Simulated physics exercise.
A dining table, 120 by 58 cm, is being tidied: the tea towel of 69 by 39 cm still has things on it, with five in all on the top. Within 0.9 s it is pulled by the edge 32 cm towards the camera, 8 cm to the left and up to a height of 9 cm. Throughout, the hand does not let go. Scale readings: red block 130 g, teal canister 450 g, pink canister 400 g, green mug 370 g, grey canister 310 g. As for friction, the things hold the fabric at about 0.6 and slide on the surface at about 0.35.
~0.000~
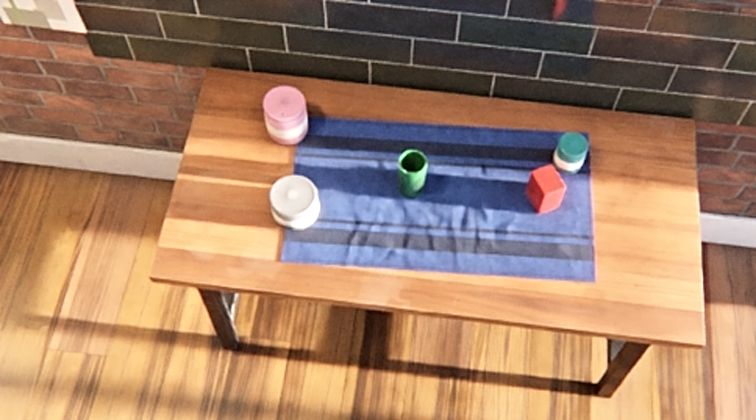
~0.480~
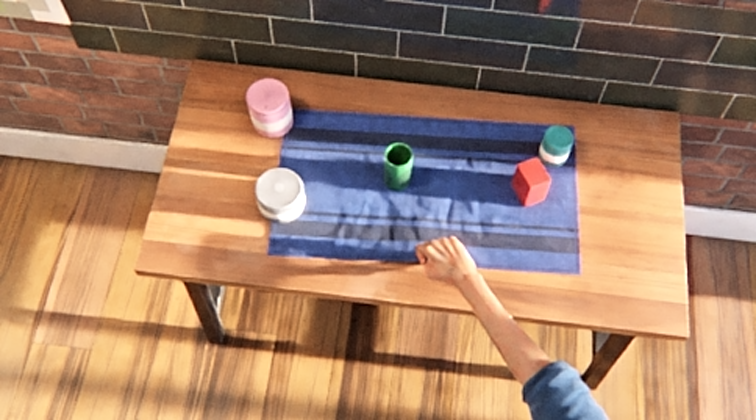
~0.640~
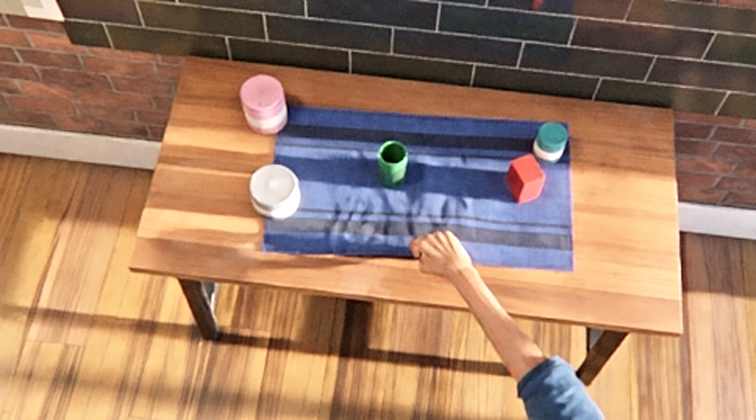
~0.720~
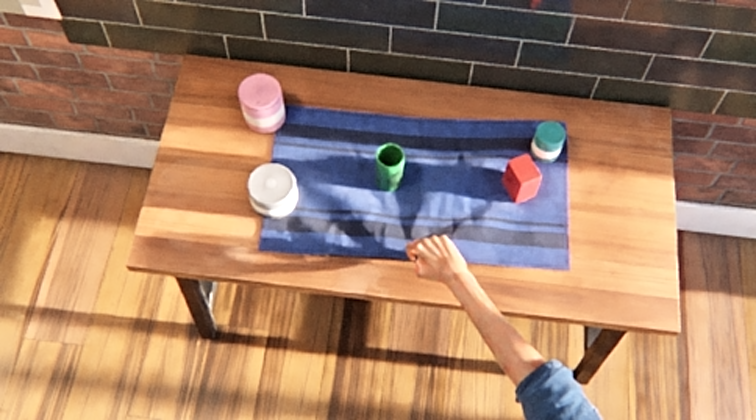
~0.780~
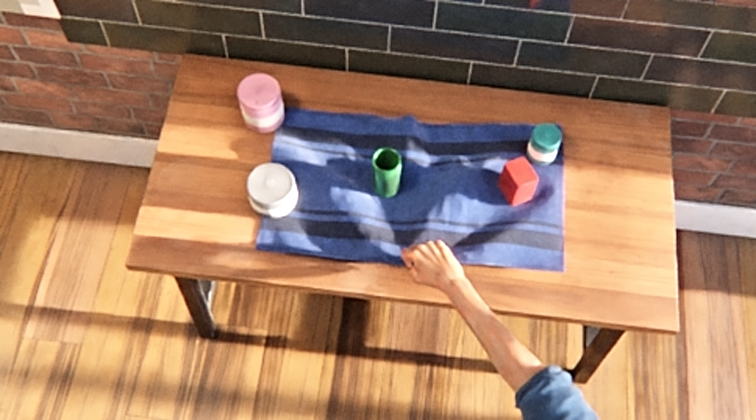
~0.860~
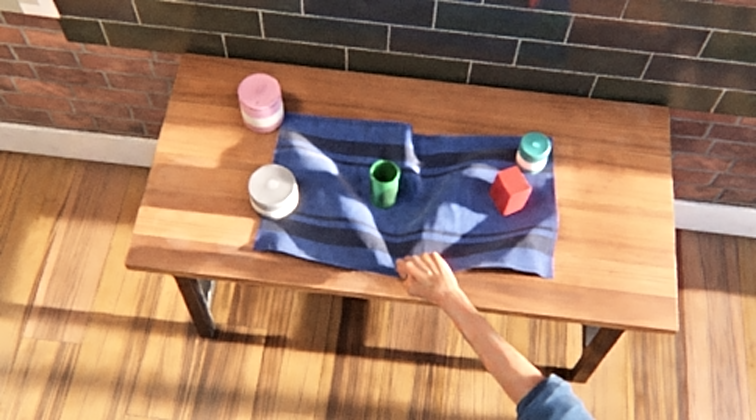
At the start, a blue striped cloth lies on a wooden table with a green mug, red block and teal canister on it, and pink and grey canisters at its left edge. A hand reaches in, grips the front edge and pulls it slightly towards the camera, wrinkling the cloth and shifting the things on it a little.
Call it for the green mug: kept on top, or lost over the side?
Lost over the side.
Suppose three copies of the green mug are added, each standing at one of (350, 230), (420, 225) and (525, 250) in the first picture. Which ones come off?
First leaves the top, second leaves the top, third leaves the top.
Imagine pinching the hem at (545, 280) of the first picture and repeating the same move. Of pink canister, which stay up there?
Then the pink canister holds its place.
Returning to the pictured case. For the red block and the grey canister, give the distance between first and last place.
About - red block: Over the edge; grey canister: Off the top.
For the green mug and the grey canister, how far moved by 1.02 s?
Green mug: 15 cm; grey canister: 6 cm.
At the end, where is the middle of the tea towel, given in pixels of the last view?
Close to (387, 319) in pixels.
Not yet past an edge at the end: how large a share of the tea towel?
Roughly 20% of it.
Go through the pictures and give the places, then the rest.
The first frame shows shows, green mug (413, 162); tea towel corners (281, 262) (596, 282).
The second frame shows shows, tea towel corners (267, 255) (581, 275); grip (424, 262).
The third frame shows shows, tea towel corners (262, 252) (574, 272); grip (419, 256).
The fourth frame shows shows, green mug (390, 156); tea towel corners (259, 250) (570, 271); grip (415, 260).
The fifth frame shows shows, green mug (387, 161); teal canister (547, 135); red block (521, 171); tea towel corners (256, 249) (564, 272); grip (411, 266).
The sixth frame shows shows, green mug (384, 173); tea towel corners (253, 250) (553, 278); grip (405, 277).
At 1.0 s, 95 % of the tea towel is still over the top; green mug 16 cm off its start, teal canister 14 cm off its start, red block 14 cm off its start.
At 1.2 s, 75 % of the tea towel is still over the top; green mug 26 cm off its start, teal canister 26 cm off its start, red block 24 cm off its start.
At 1.4 s, 55 % of the tea towel is still over the top; green mug 34 cm off its start at (373, 292), teal canister 34 cm off its start at (460, 234), red block 31 cm off its start at (450, 274).
At 1.5 s, 45 % of the tea towel is still over the top; green mug 36 cm off its start, teal canister 39 cm off its start, red block 37 cm off its start.
At 3.1 s, 20 % of the tea towel is still over the top; green mug over the edge, red block over the edge, teal canister 42 cm off its start at (443, 264), grey canister over the edge.
